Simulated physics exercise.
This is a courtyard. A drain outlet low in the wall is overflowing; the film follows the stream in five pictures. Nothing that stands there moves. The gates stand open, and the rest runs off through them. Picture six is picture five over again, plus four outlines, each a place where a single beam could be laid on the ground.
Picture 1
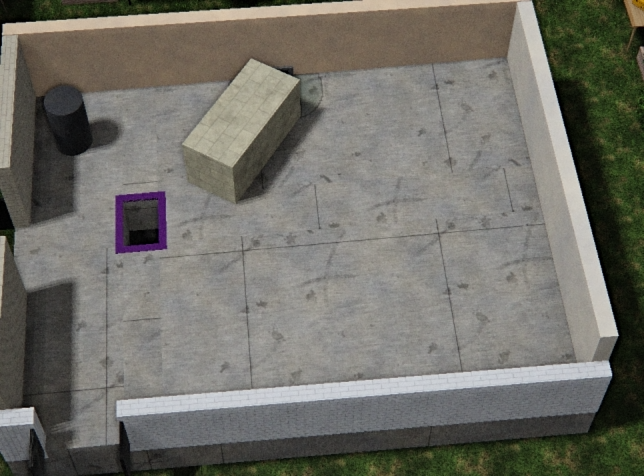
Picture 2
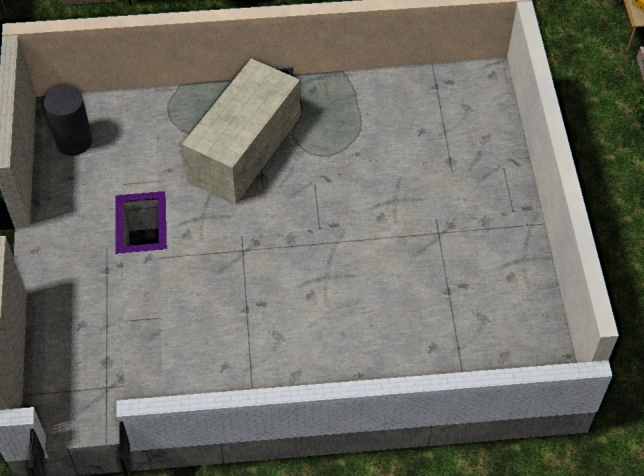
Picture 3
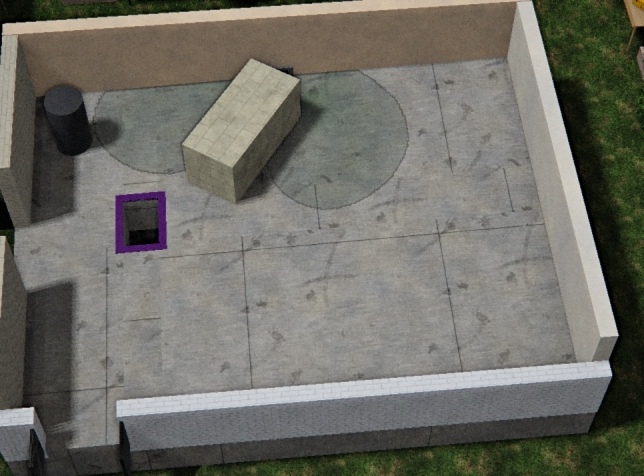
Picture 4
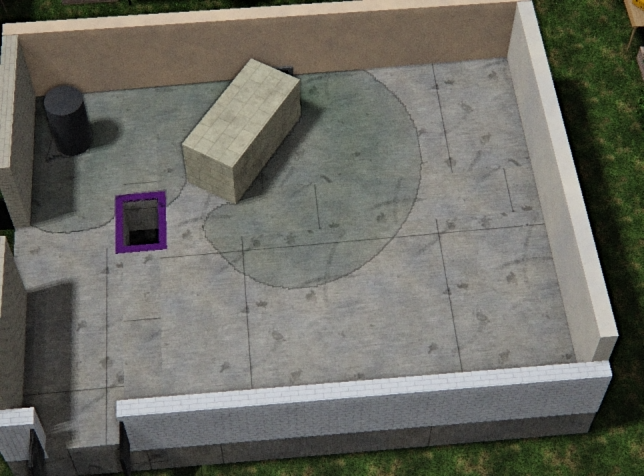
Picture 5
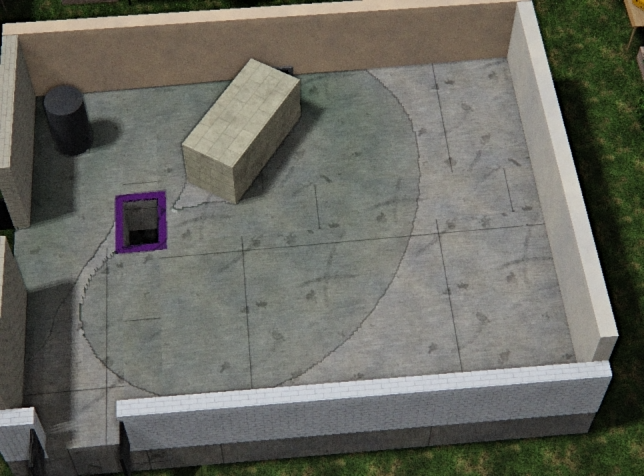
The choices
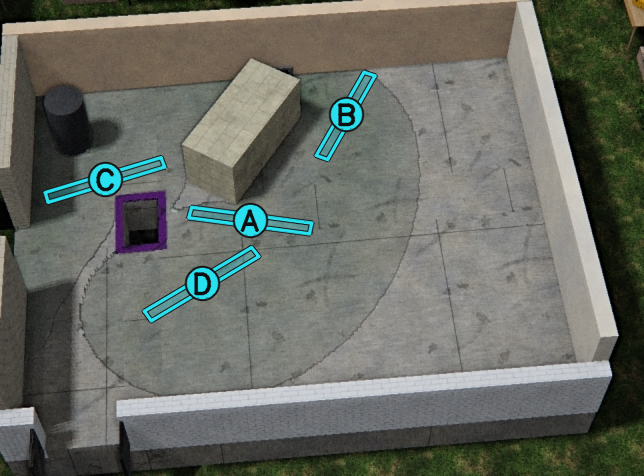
Water spreading from behind a pale block across a walled grey courtyard, surrounding a dark cylinder, then reaching a purple-edged gully.
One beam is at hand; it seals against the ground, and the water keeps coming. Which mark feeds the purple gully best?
Choose A.
On the marked copy, A from (190, 212) to (310, 228); B from (321, 157) to (369, 74); C from (46, 197) to (162, 162); D from (147, 315) to (255, 251).
Choosing A, about 13 % of the stream runs into the purple gully, about 87 % out by the gates.
Choosing B, about 8 % of the stream runs into the purple gully, about 92 % out by the gates.
Choosing C, about 8 % of the stream runs into the purple gully, about 89 % out by the gates.
Choosing D, about 9 % of the stream runs into the purple gully, about 91 % out by the gates.
